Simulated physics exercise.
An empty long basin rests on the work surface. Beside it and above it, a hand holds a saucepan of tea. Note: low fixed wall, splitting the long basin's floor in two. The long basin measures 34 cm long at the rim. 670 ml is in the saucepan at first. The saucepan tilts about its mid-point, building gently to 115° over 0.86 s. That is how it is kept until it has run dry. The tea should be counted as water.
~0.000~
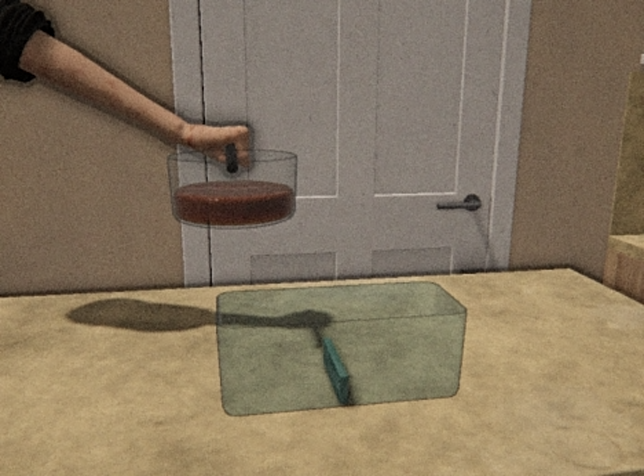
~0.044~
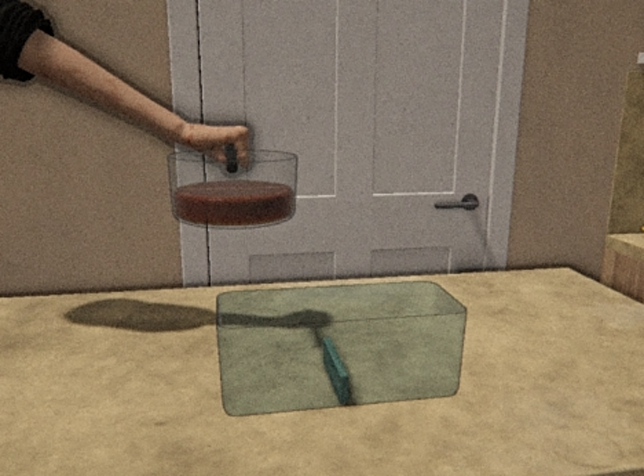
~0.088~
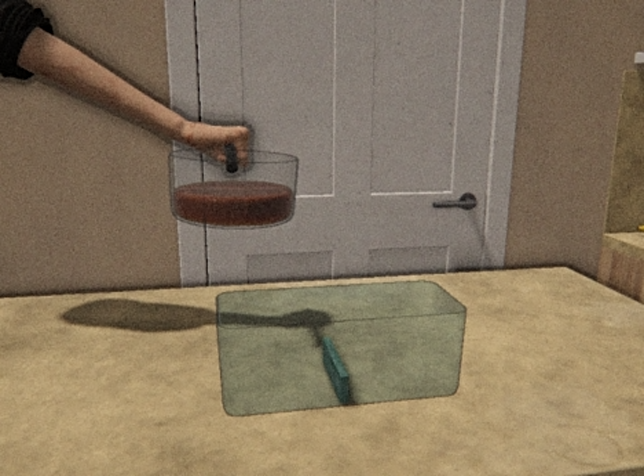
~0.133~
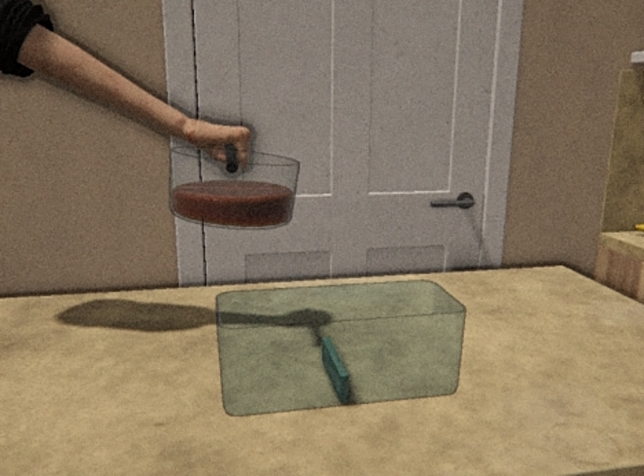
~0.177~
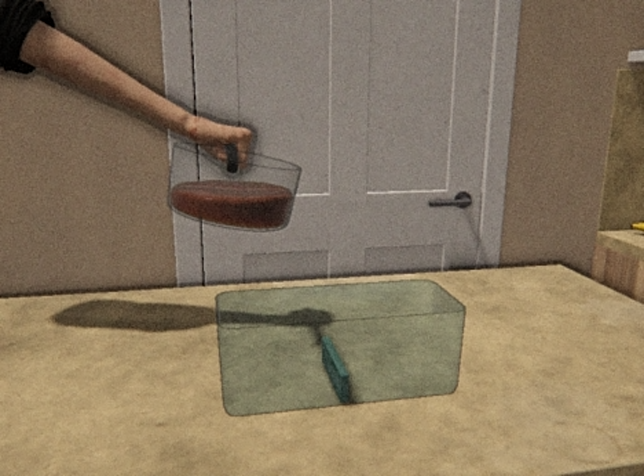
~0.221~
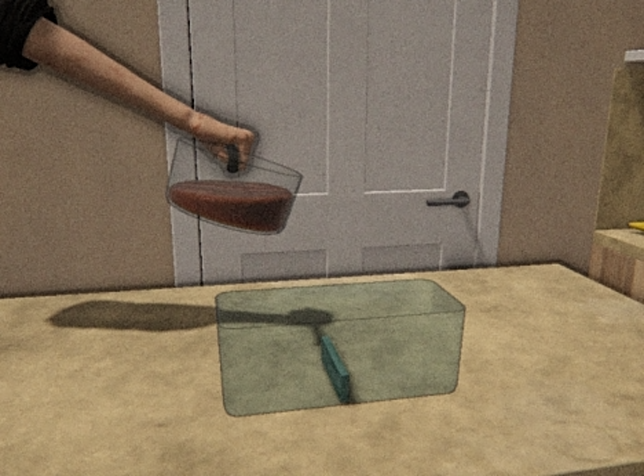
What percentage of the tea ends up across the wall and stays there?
About 33 per cent.
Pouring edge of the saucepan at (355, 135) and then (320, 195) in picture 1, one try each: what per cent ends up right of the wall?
90 and 55 %.
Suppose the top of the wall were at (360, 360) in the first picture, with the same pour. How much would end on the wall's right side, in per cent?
Then roughly 10 per cent would end up there.
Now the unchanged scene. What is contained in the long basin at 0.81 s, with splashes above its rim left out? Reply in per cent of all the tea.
About 80 per cent.
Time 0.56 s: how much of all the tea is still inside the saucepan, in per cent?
Roughly 48 percent.
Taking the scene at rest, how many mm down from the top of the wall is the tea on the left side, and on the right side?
Left roughly 20 mm; right roughly 32 mm.
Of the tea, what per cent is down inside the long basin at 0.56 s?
The basin holds roughly 5 in a hundred parts at that moment.
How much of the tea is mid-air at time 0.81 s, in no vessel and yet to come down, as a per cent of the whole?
Roughly 12 %.
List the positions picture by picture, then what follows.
In the first frame, it leans 0°; its right rim is at (296, 156); the tea meets the walls at (174, 190) and (293, 187); the long basin's rim runs from (217, 311) to (451, 297); the wall's top is at (335, 357).
In the second frame, it leans 1°; its right rim is at (296, 157); the tea meets the walls at (173, 190) and (293, 188).
In the third frame, it leans 3°; its right rim is at (297, 159); the tea meets the walls at (173, 190) and (293, 188).
In the fourth frame, it leans 7°; its right rim is at (298, 163); the tea meets the walls at (172, 189) and (292, 189).
In the fifth frame, it leans 12°; its right rim is at (300, 169); the tea meets the walls at (171, 188) and (292, 189).
In the sixth frame, it leans 18°; its right rim is at (301, 176); the tea meets the walls at (169, 186) and (293, 191).
Then, 0.56 s in, the tilt is 84° and 48 per cent is still to pour, 4 is left of the wall and 1 right of it.
Then, 0.81 s in, the tilt is 114° and 8 per cent is still to pour, 48 is left of the wall and 32 right of it.
Then, 1.08 s in, the tilt is 115° and 0 per cent is still to pour, 66 is left of the wall and 32 right of it.
Then, 1.36 s in, the tilt is 115° and 0 per cent is still to pour, 66 is left of the wall and 33 right of it.
Finally, 66 per cent lies left of the wall, 33 right of it and 2 outside.
